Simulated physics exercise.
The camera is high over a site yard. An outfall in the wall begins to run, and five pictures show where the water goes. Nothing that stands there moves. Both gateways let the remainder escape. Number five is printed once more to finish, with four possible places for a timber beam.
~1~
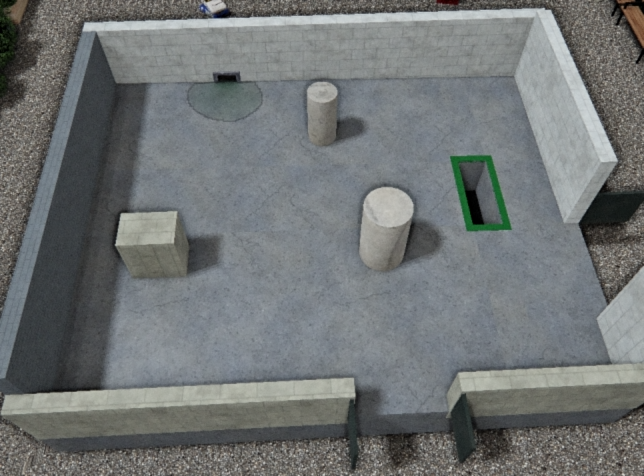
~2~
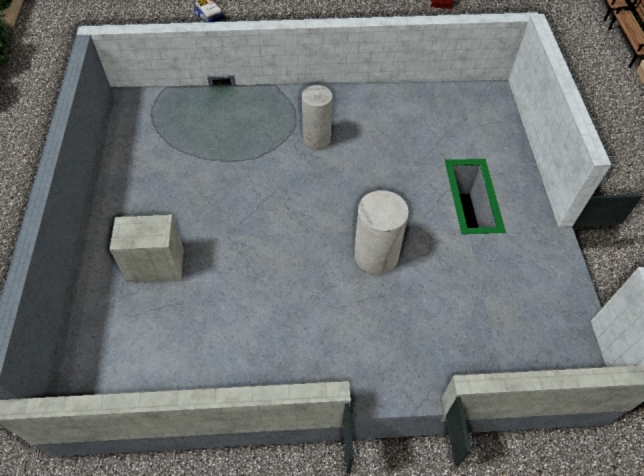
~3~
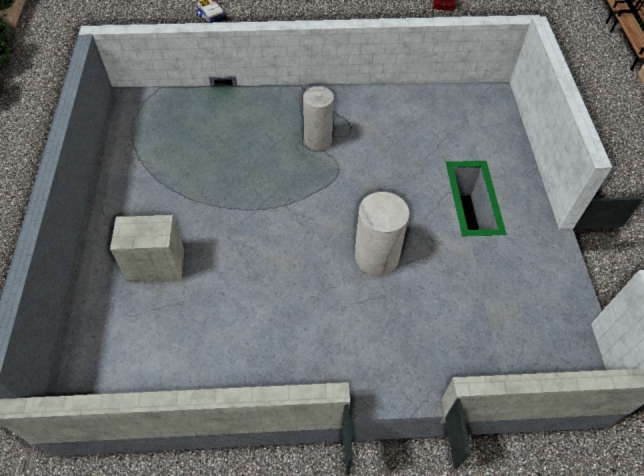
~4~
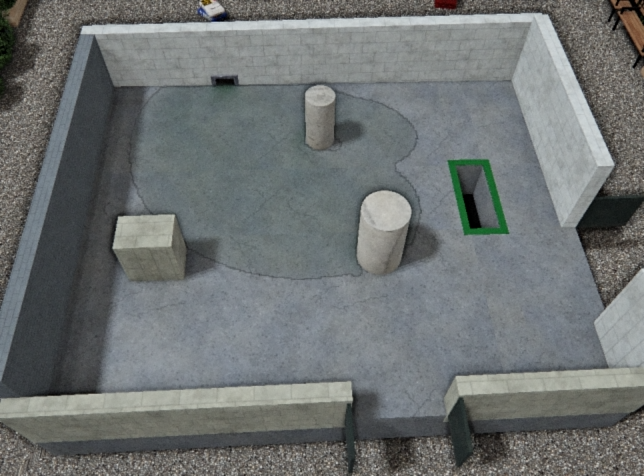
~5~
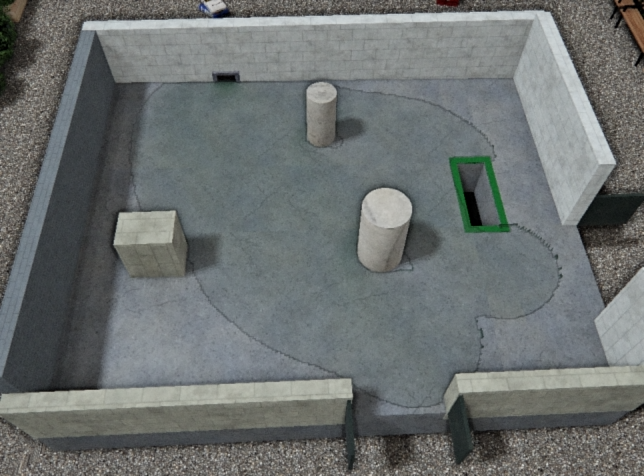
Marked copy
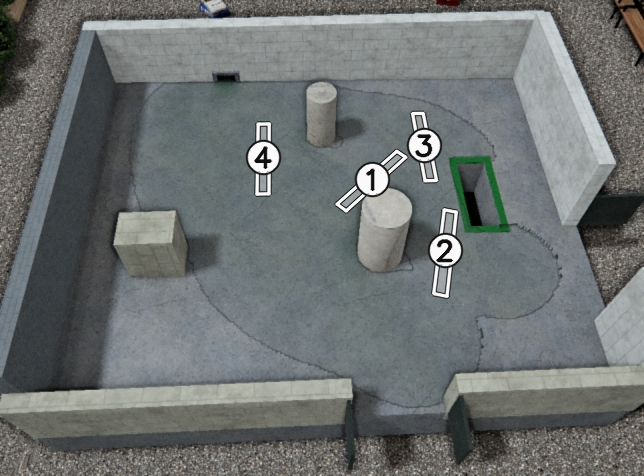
Water spreads from the back wall across the walled yard, around pillars, reaching a green-edged pit.
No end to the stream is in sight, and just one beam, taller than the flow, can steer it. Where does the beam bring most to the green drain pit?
It is 2.
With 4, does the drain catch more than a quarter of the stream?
No, it does not.
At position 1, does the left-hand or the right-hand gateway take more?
More leaves on the right.
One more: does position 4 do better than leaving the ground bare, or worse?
It is worse.
On the marked copy, 1 from (341, 207) to (401, 154); 2 from (440, 294) to (450, 210); 3 from (430, 180) to (417, 113); 4 from (263, 193) to (263, 124).
If 1 is chosen, about 15 % of the stream goes into the green drain pit, about 85 % out by the gates.
If 2 is chosen, about 29 % of the stream goes into the green drain pit, about 71 % out by the gates.
If 3 is chosen, about 17 % of the stream goes into the green drain pit, about 83 % out by the gates.
If 4 is chosen, about 15 % of the stream goes into the green drain pit, about 85 % out by the gates.
